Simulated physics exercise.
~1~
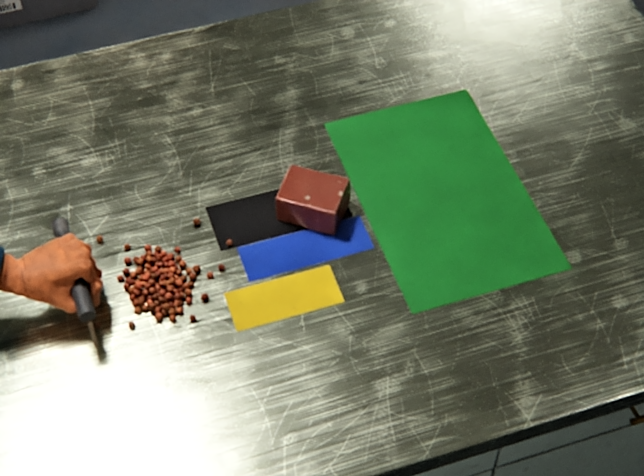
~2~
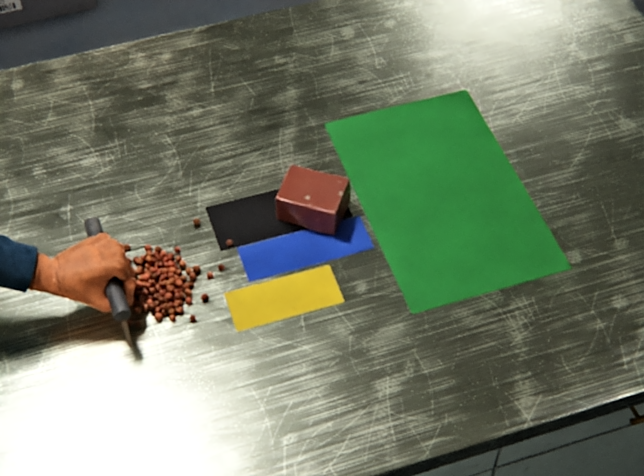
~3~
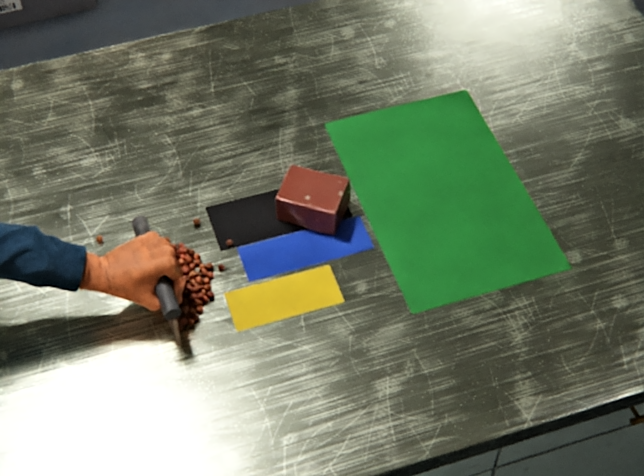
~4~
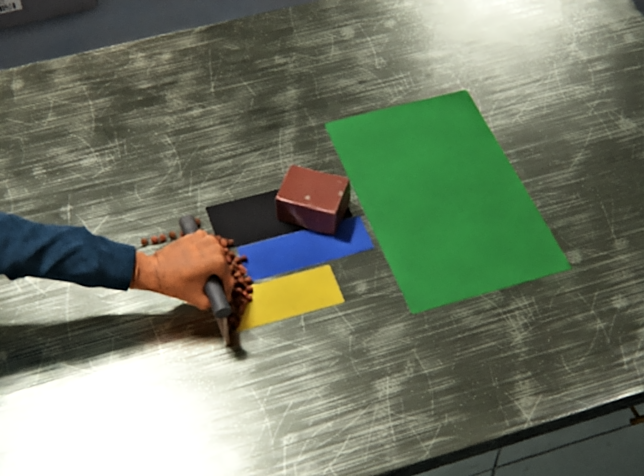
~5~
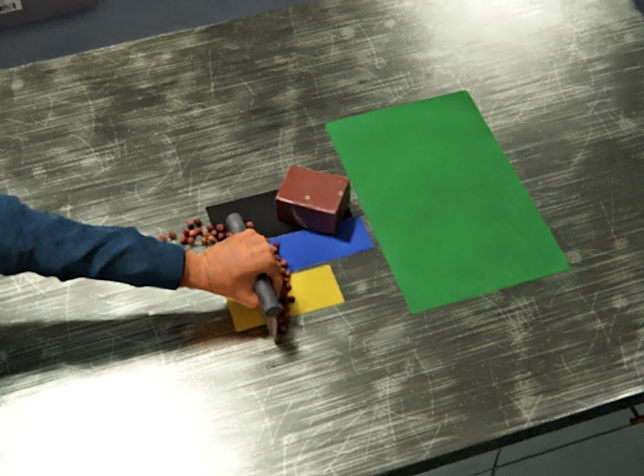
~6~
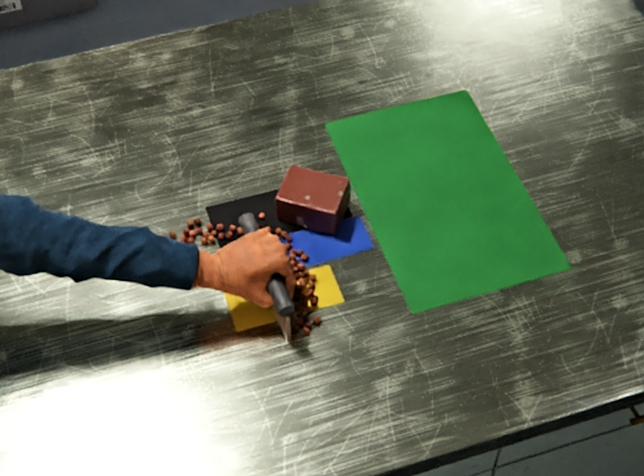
A hand pushes a scraper right, spreading reddish-brown pellets over yellow, blue and black mats.
